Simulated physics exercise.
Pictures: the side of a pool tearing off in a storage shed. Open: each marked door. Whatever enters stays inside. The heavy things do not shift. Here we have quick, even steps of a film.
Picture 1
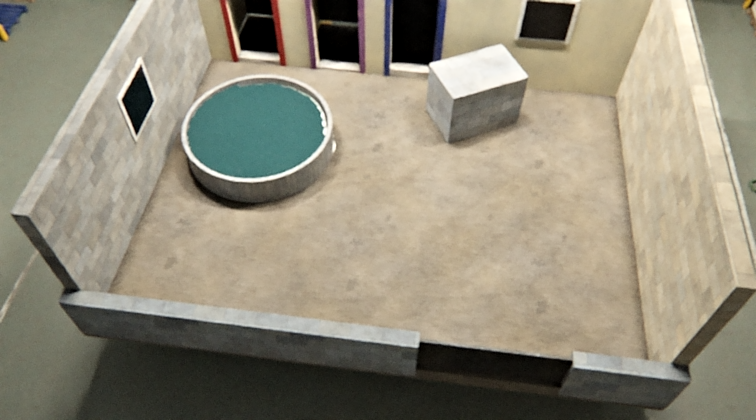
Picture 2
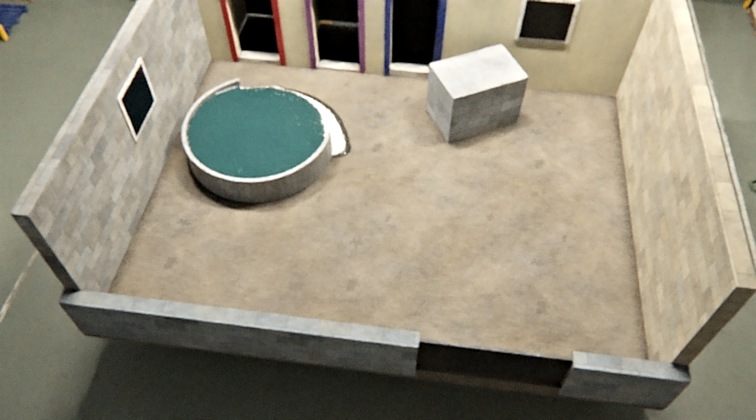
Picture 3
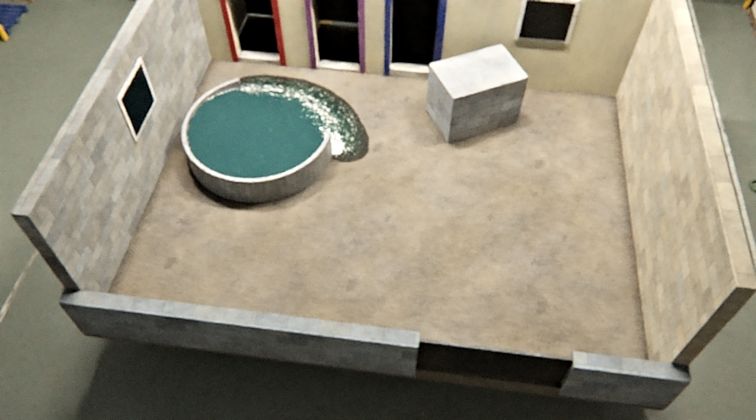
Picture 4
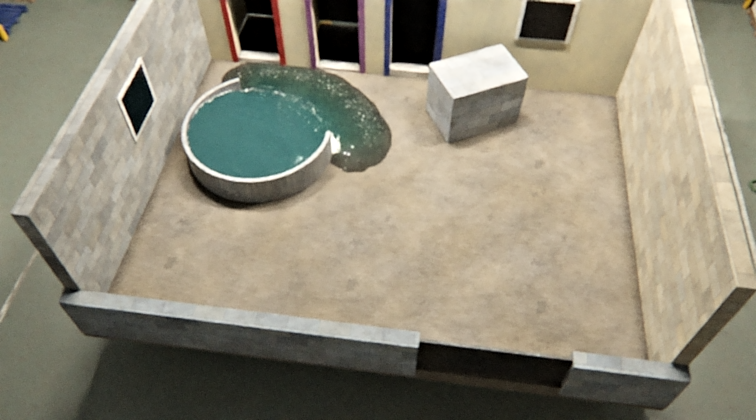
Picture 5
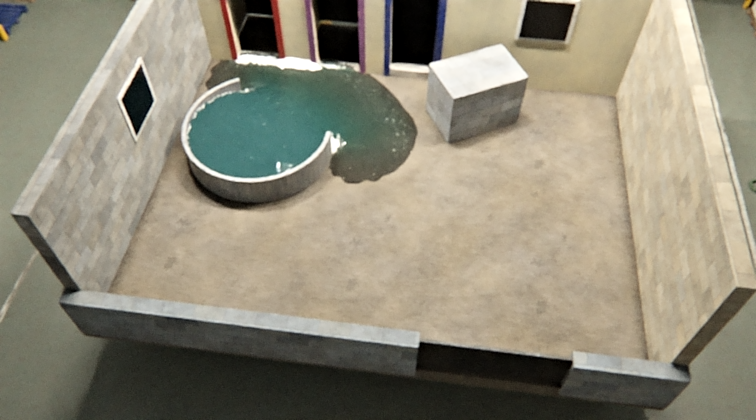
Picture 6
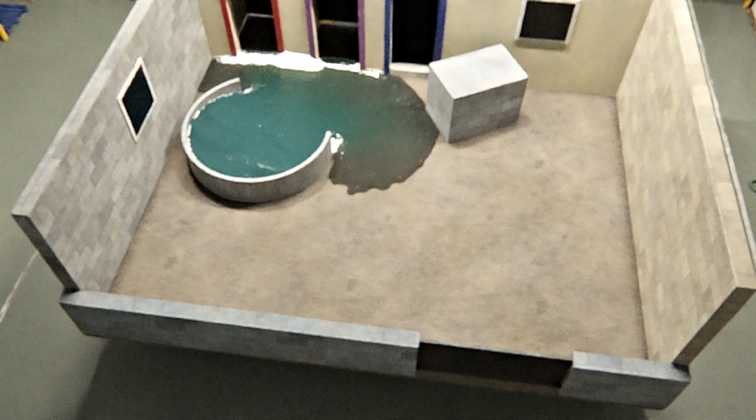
In the video, a round pool stands full in a walled room until its far side opens, and greenish water pours out, spreading across the floor to the back wall's doorways and rightward to a grey block.
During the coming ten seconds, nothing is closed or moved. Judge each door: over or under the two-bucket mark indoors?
My call: Purple door, over; red door, over; blue door, over.
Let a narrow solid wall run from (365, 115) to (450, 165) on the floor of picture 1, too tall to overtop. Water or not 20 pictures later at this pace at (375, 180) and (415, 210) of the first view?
One after the other: Flooded, awash.
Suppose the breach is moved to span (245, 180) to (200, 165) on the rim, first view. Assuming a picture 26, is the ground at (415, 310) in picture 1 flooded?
That spot ends up inundated.
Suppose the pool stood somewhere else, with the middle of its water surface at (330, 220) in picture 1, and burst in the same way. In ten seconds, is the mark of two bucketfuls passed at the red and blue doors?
As it turns out, the red door ends up short of the line and the blue door ends up past the line.
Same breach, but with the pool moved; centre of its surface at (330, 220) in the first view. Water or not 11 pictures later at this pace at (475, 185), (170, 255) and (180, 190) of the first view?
Result: Inundated; spared; spared.
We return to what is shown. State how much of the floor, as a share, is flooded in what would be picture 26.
About 40 percent.
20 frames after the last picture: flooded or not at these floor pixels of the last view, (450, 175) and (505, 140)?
In turn: Under water, clear.
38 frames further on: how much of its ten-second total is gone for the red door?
About 100 per cent.
A moment on, water covers 20 % of the floor; the purple door over two buckets in, the red door over two buckets in, the blue door wet at the sill, nothing in.
Next, water covers 25 % of the floor; the purple door far over two buckets in, the red door over two buckets in, the blue door under two buckets in.
Then, water covers 40 % of the floor; the purple door far over two buckets in, the red door far over two buckets in, the blue door under two buckets in.
Later, water covers 80 % of the floor; the purple door far over two buckets in, the red door far over two buckets in, the blue door over two buckets in.
In the end, water covers 90 % of the floor; the purple door far over two buckets in, the red door far over two buckets in, the blue door over two buckets in.
